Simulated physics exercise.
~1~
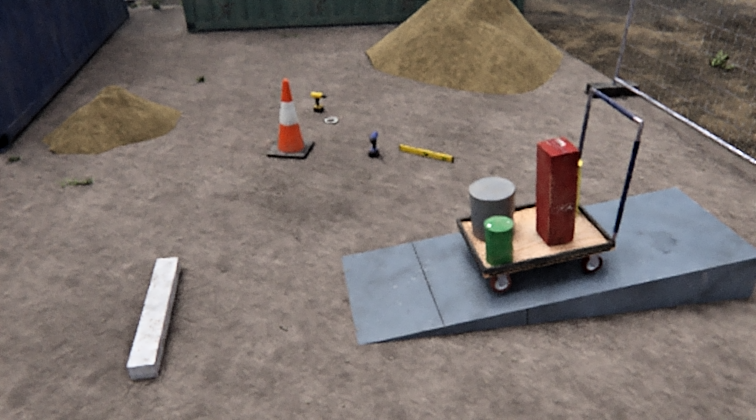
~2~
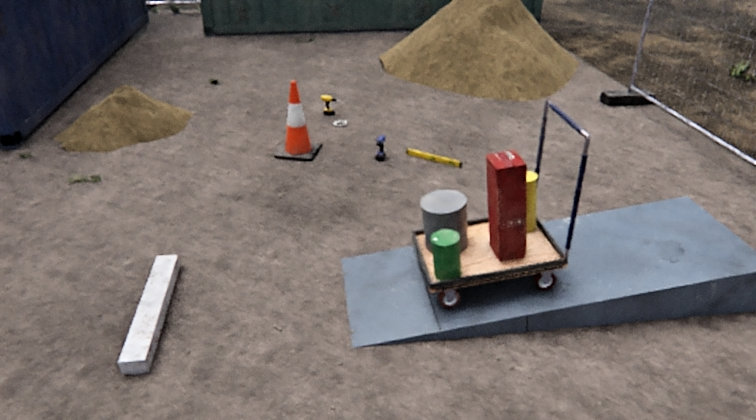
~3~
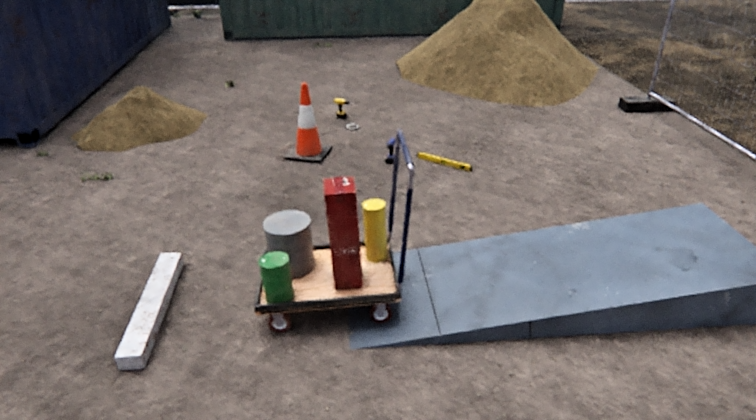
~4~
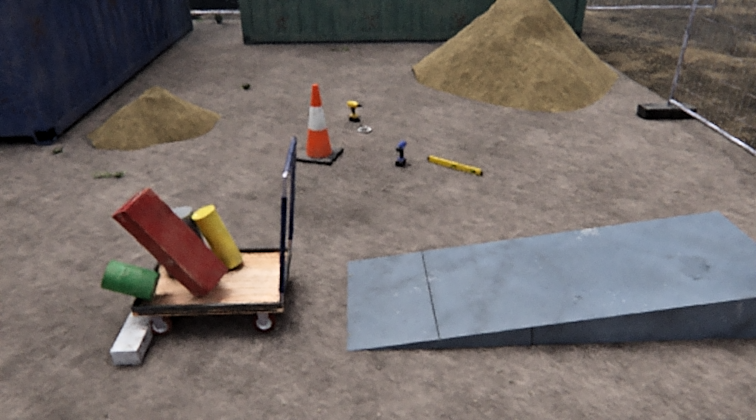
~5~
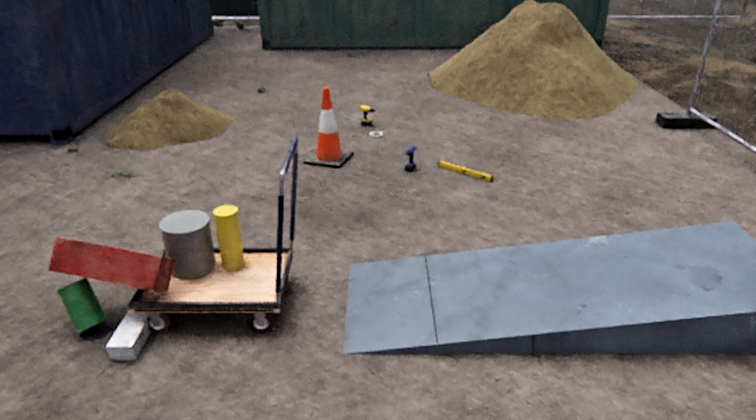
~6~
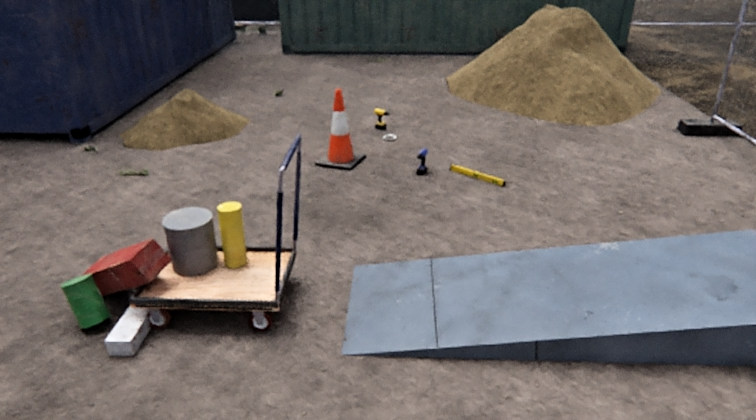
In a dirt yard with sand piles, an orange cone and scattered tools, a flat trolley carrying a grey pail, a tall red box, a green canister and a yellow canister sits on a grey ramp. It rolls down to the left and off onto level ground, its load still aboard. At the pale kerb it stops, and the red box and both canisters tilt sharply. The green canister and the red box pitch over the front edge to the ground. The pail and the yellow canister end upright on the halted trolley.
